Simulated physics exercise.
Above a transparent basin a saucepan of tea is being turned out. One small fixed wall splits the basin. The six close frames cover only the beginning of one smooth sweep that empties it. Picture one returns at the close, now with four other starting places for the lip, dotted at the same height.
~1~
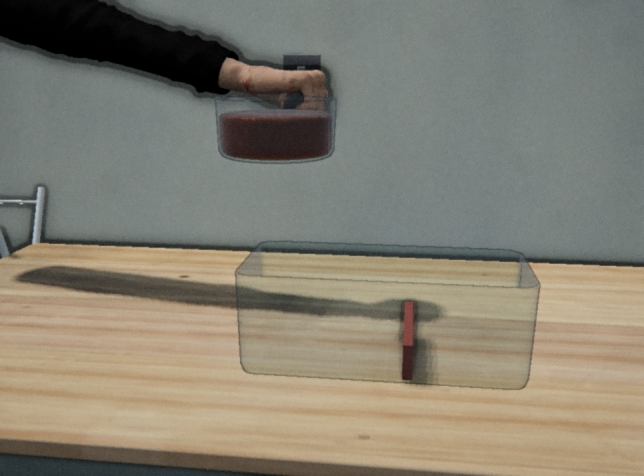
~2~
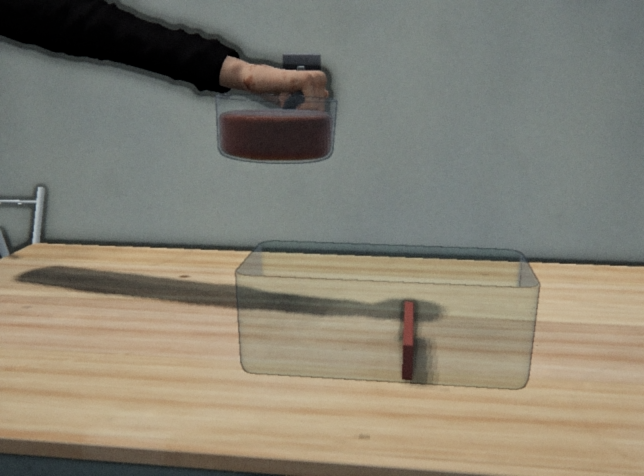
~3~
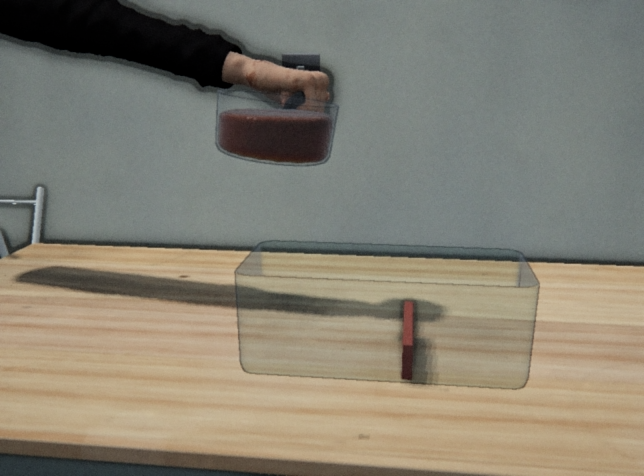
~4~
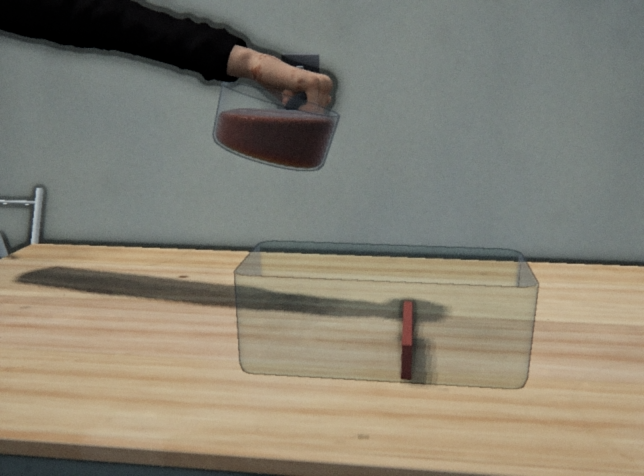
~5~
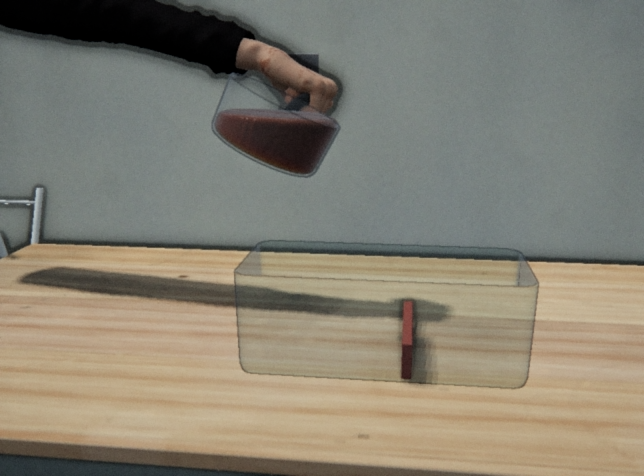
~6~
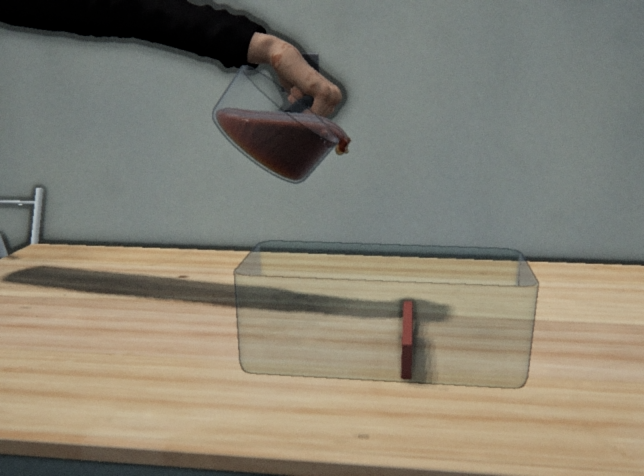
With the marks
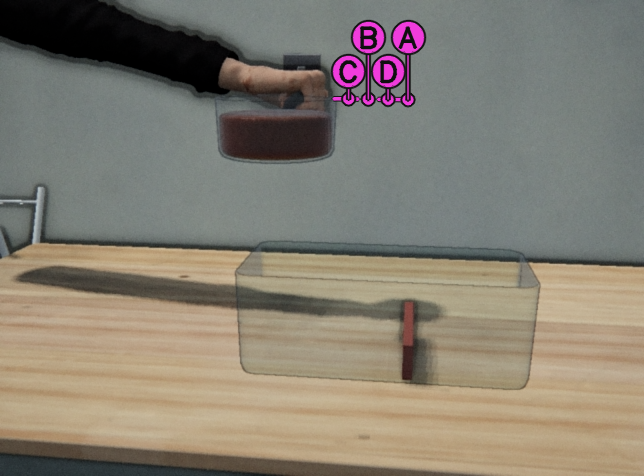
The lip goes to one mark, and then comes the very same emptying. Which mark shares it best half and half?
The answer is spot B.
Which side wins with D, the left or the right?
More ends on the right.
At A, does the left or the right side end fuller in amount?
The right one.
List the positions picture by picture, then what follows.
Upright, lip at (334, 98); basin from (241, 370) to (528, 387); top of the wall at (409, 322); nothing has left yet, in the first frame.
Upright, lip at (334, 100); nothing has left yet, in the second frame.
Tipped about 7°, lip at (336, 105); nothing has left yet, in the third frame.
Tipped about 15°, lip at (337, 115); nothing has left yet, in the fourth frame.
Tipped about 26°, lip at (338, 127); tea is over the lip, down to (338, 127), in the fifth frame.
Tipped about 38°, lip at (336, 141); tea is over the lip, down to (346, 151), in the sixth frame.
In magenta, A at (408, 99); B at (368, 99); C at (348, 99); D at (388, 99).
With A, about 14 % ends left of the wall and 84 % right of it.
With B, about 46 % ends left of the wall and 53 % right of it.
With C, about 69 % ends left of the wall and 29 % right of it.
With D, about 31 % ends left of the wall and 68 % right of it.
